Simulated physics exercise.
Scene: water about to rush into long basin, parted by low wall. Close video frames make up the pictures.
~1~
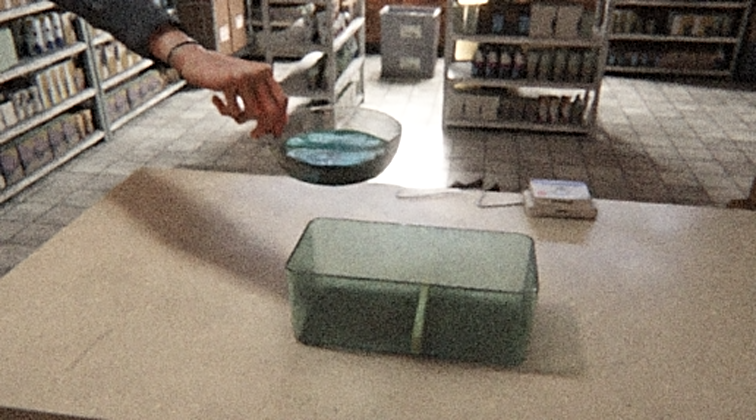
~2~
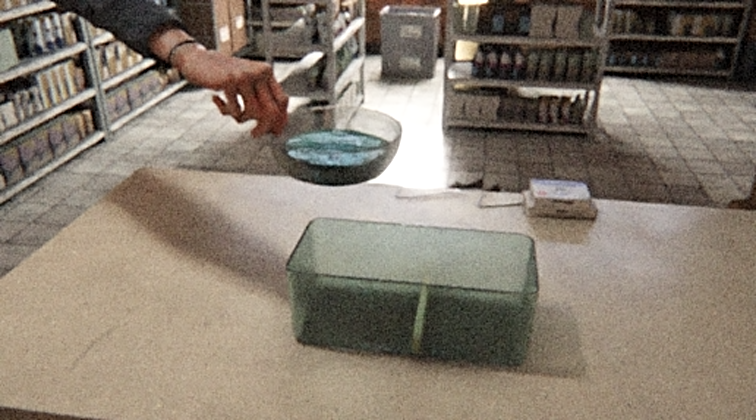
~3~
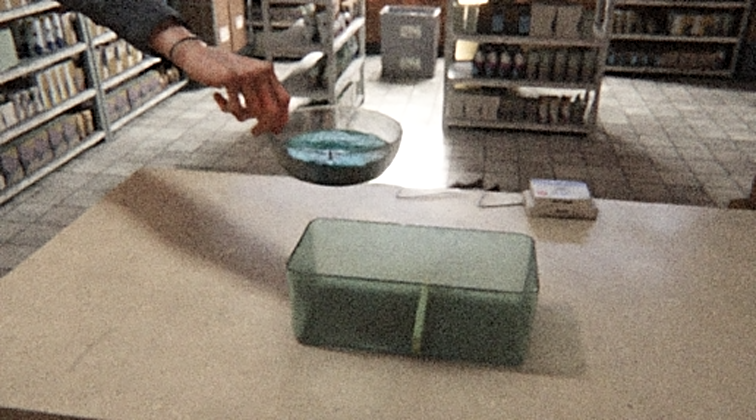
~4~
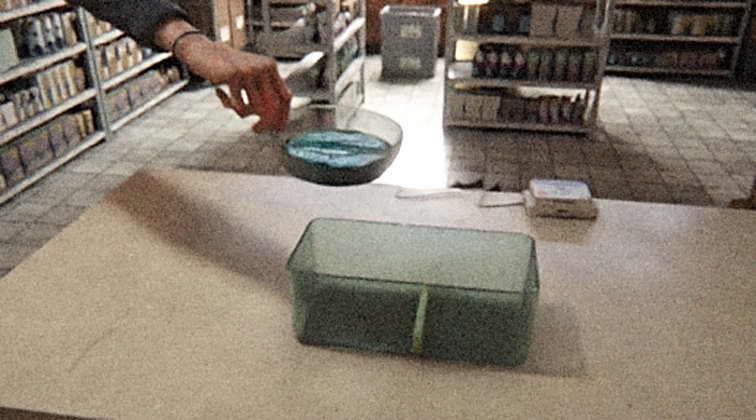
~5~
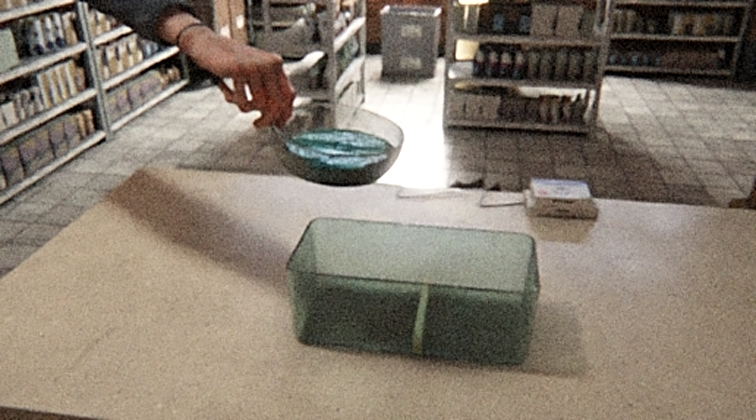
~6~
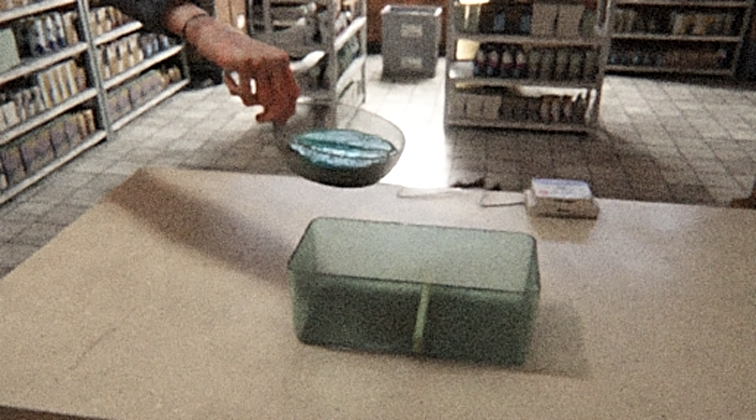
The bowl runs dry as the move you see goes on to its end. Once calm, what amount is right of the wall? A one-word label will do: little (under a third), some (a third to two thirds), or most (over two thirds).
Some.
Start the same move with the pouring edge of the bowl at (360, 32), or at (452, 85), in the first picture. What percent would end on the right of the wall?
30 %, then 85 %.
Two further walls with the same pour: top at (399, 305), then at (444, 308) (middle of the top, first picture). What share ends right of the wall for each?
Try one about 75 %, try two about 25 %.
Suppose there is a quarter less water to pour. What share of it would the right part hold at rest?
Roughly 50 %.
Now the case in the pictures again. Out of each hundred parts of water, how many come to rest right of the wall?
Share: Roughly 60 %.
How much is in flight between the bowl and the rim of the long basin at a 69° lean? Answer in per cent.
I'd say some 40 per cent.
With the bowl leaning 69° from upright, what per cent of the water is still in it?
I'd put it near 40 %.
A moment on, the tilt is 69° and 39 per cent is still to pour, 3 is left of the wall and 20 right of it.
Next, the tilt is 106° and 0 per cent is still to pour, 38 is left of the wall and 58 right of it.
Then the tilt is 114° and 0 per cent is still to pour, 40 is left of the wall and 60 right of it.
Later the tilt is 114° and 0 per cent is still to pour, 40 is left of the wall and 60 right of it.
Finally, 40 per cent lies left of the wall, 60 right of it and 1 outside.
